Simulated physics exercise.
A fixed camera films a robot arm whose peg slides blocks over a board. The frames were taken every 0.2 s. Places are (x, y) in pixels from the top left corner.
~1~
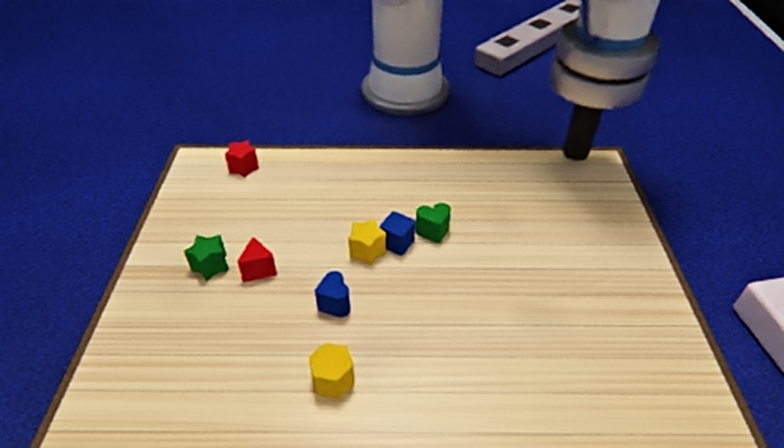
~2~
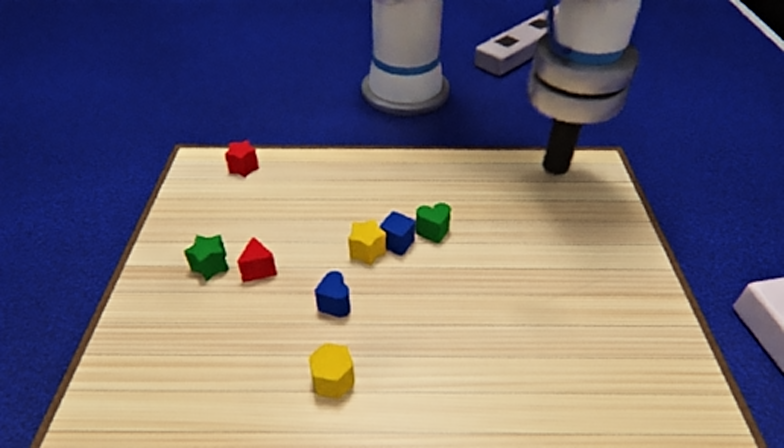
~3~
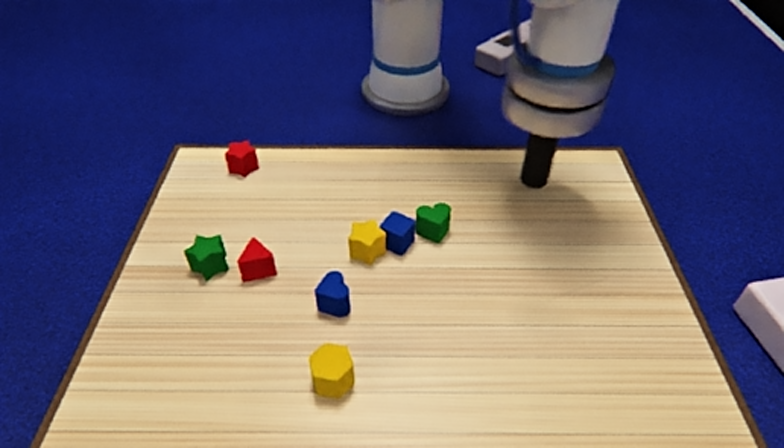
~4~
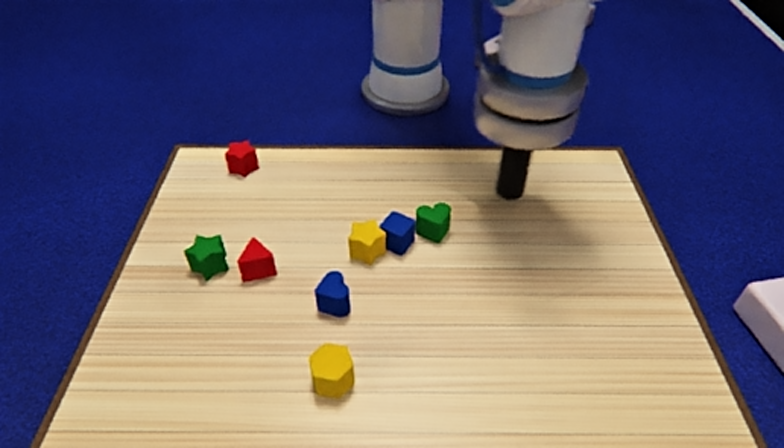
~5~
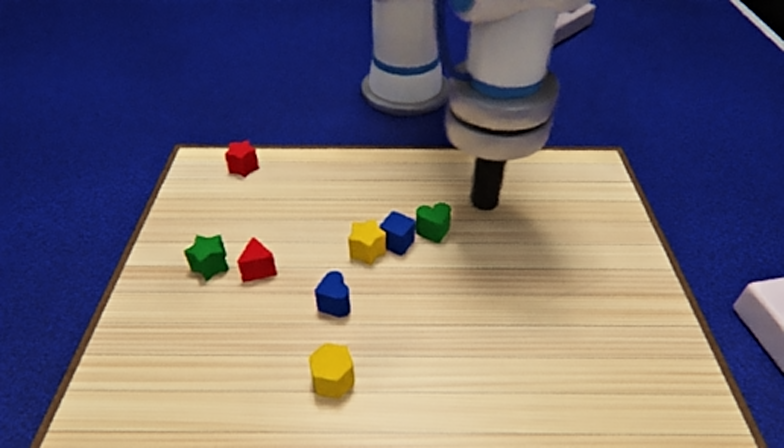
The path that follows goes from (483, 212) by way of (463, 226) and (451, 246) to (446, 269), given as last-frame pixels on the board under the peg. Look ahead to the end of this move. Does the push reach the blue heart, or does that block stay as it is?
Undisturbed, or as good as.
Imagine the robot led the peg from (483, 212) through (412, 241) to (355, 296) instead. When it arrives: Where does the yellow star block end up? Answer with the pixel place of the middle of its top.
The middle of the upper face of the yellow star block will lie at about (343, 236) in the picture.
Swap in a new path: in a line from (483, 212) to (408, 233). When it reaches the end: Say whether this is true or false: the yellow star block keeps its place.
The claim does not hold.
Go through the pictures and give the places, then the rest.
Lower end of the peg (575, 153), tops of blocks, blue heart (333, 285), yellow star block (366, 231), blue square block (397, 223), green heart (435, 212), in the first frame.
Peg (556, 167), blocks as before, in the second frame.
Peg (534, 180), blocks as before, in the third frame.
Peg (510, 191), blocks as before, in the fourth frame.
Peg (484, 201), blue heart (333, 285), yellow star block (366, 231), blue square block (397, 223), green heart (435, 212), in the fifth frame.
The first path, step by step. One third of the way, peg (463, 217); green heart (432, 213).
Two thirds of the way, peg (452, 237); yellow star block (358, 233); blue square block (387, 223); green heart (419, 220), turned 50° clockwise.
At the end, peg (447, 259); blue heart not moved; yellow star block (358, 233); blue square block (387, 223); green heart (420, 221), turned 55° clockwise.
